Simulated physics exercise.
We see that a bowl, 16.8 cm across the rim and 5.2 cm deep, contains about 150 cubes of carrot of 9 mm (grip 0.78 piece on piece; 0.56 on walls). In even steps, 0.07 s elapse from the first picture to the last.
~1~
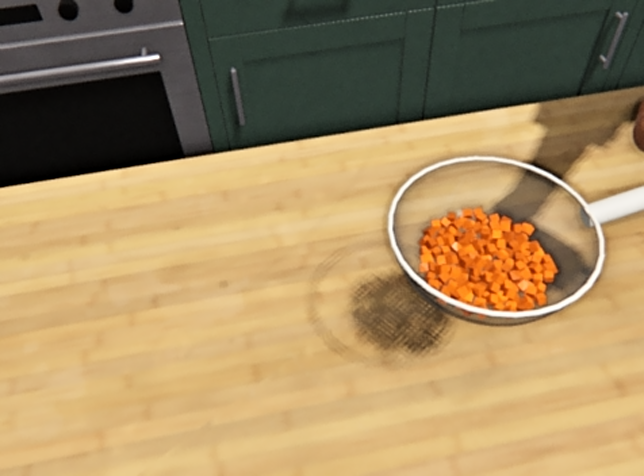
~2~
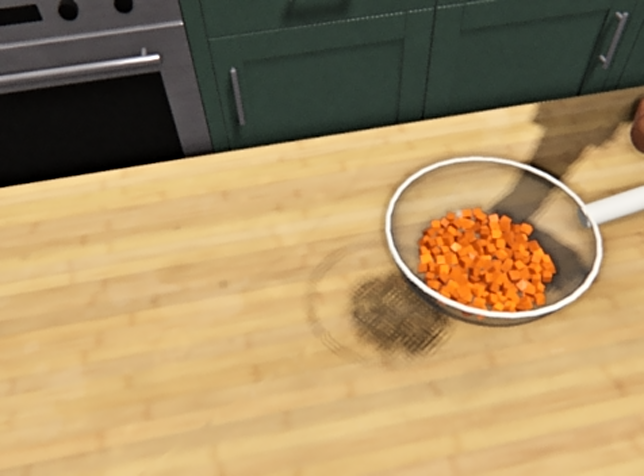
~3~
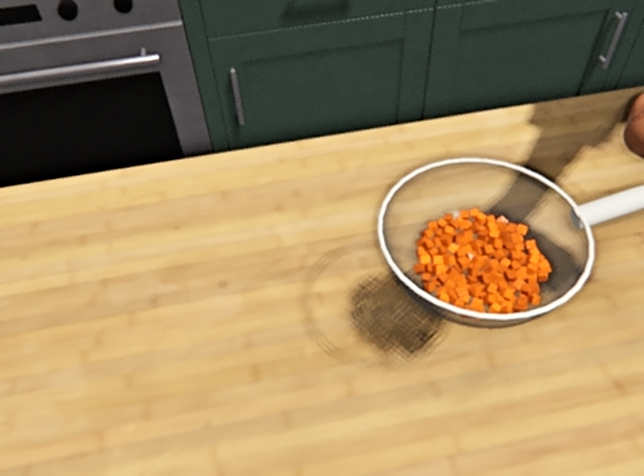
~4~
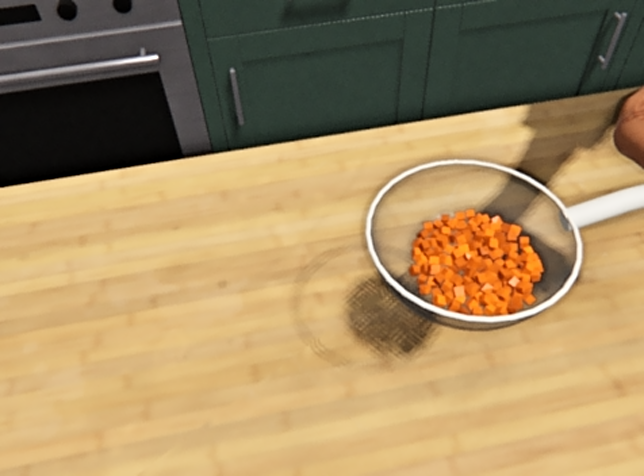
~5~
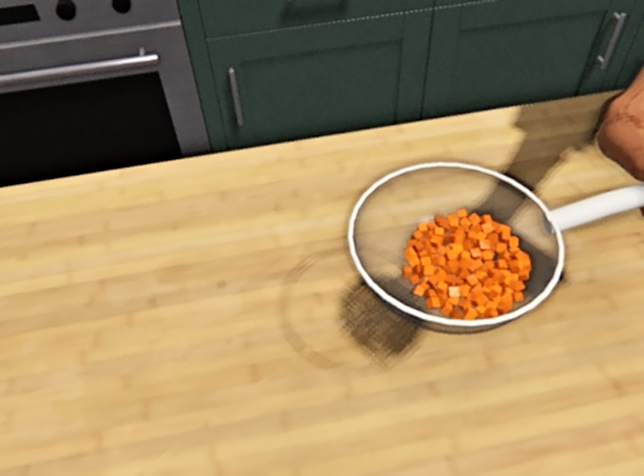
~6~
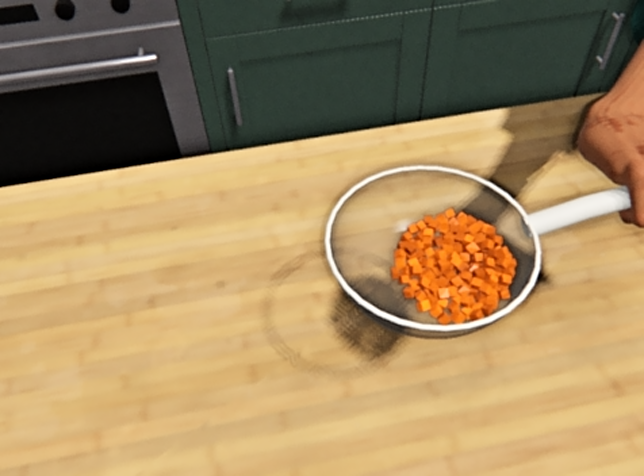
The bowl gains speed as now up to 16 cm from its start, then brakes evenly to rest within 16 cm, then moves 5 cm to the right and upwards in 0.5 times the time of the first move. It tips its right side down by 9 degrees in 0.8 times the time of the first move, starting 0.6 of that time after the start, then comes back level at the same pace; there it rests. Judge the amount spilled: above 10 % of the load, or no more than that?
No more than 10 %.
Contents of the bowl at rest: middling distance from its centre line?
Somewhere close to 4.0 cm, I reckon.
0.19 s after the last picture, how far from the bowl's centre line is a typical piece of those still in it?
That comes to around 5.5 cm.
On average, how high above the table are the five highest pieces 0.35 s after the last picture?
28 cm.
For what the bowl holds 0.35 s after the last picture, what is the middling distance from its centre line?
4.5 centimetres, roughly.
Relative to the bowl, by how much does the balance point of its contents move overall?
I'd estimate close to 1.5 cm.
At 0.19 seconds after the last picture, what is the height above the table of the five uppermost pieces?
21 cm.
Then, 0.19 s after the last picture, tilt 7 degrees; bowl 100 %; middle of all pieces near (61, 324).
Then, 0.35 s after the last picture, tilt 6 degrees; bowl 95 %, in the air 5 %; middle of all pieces near (69, 288).
Then, 0.50 s after the last picture, tilt 0 degrees; bowl 95 %, in the air 5 %; middle of all pieces near (90, 300).
Then, 0.64 s after the last picture, tilt 0 degrees; fallen left of where it stops 5 %, bowl 95 %; middle of all pieces near (100, 295).
In the end, fallen left of where it stops 5 %, bowl 95 %.
